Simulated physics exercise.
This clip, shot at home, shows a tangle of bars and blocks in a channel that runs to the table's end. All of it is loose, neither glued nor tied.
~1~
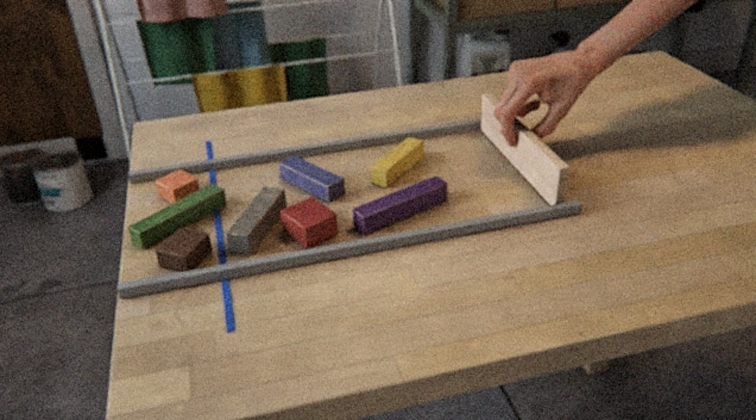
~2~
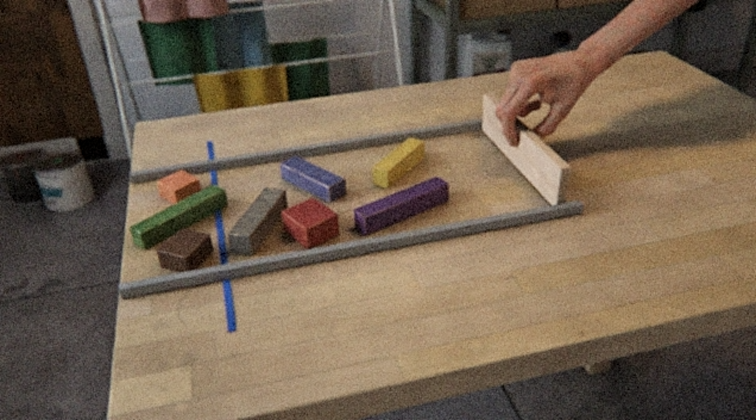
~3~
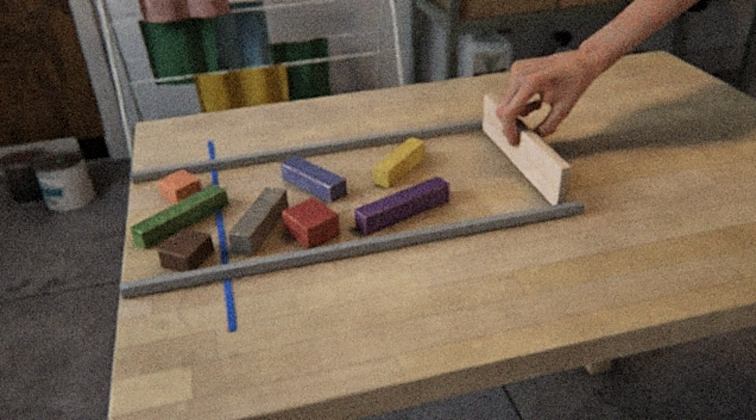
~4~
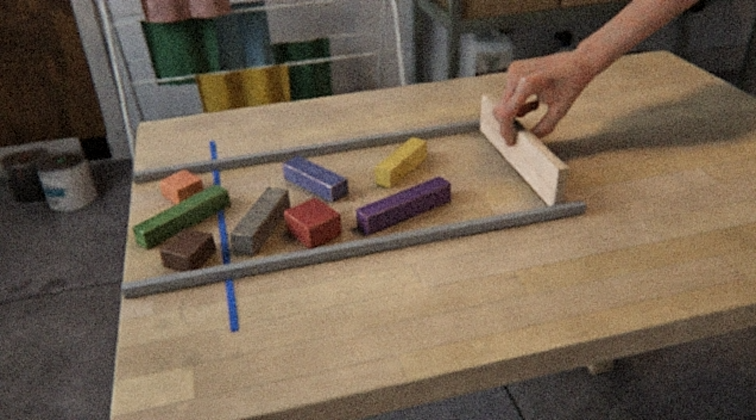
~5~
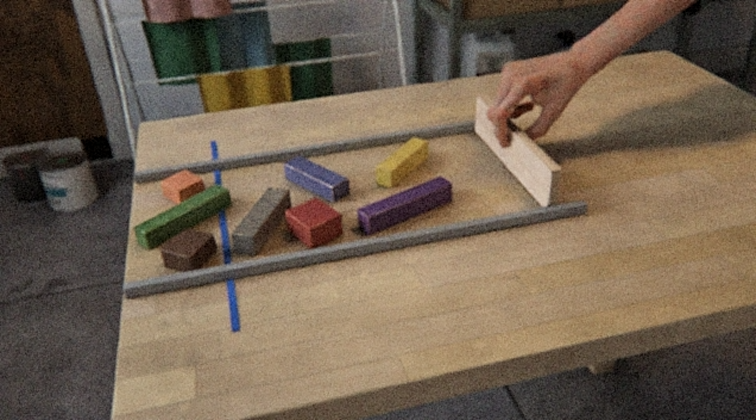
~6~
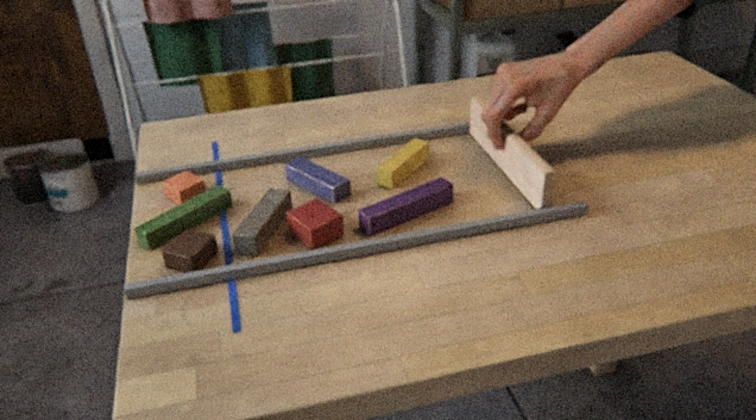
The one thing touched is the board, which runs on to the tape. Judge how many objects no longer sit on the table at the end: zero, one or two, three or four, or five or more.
No longer on the table: One or two.
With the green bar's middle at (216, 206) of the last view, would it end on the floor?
Note - green bar retained.
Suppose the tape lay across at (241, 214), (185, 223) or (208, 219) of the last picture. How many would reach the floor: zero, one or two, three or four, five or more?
Going tape by tape, I get zero, then 3 or 4, then either three or four.
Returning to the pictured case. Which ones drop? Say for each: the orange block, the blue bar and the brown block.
The orange block keeps its place, the blue bar keeps its place, and the brown block is gone.
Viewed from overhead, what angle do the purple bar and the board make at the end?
About 45 degrees.
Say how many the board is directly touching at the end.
It's 2 of them.
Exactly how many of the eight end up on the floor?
Tally: 1.
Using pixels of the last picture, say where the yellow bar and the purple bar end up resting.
The yellow bar comes to rest close to (211, 195), while the purple bar rests close to (179, 246).
Early on, none off yet; orange block at rest near (184, 188); green bar at rest near (186, 216); brown block at rest near (191, 251).
A while later, none off yet; orange block moving near (180, 187); green bar travelled a little near (170, 213); brown block travelled about its own width near (164, 260).
Finally, the number that fall off is one or two; lost, brown block.
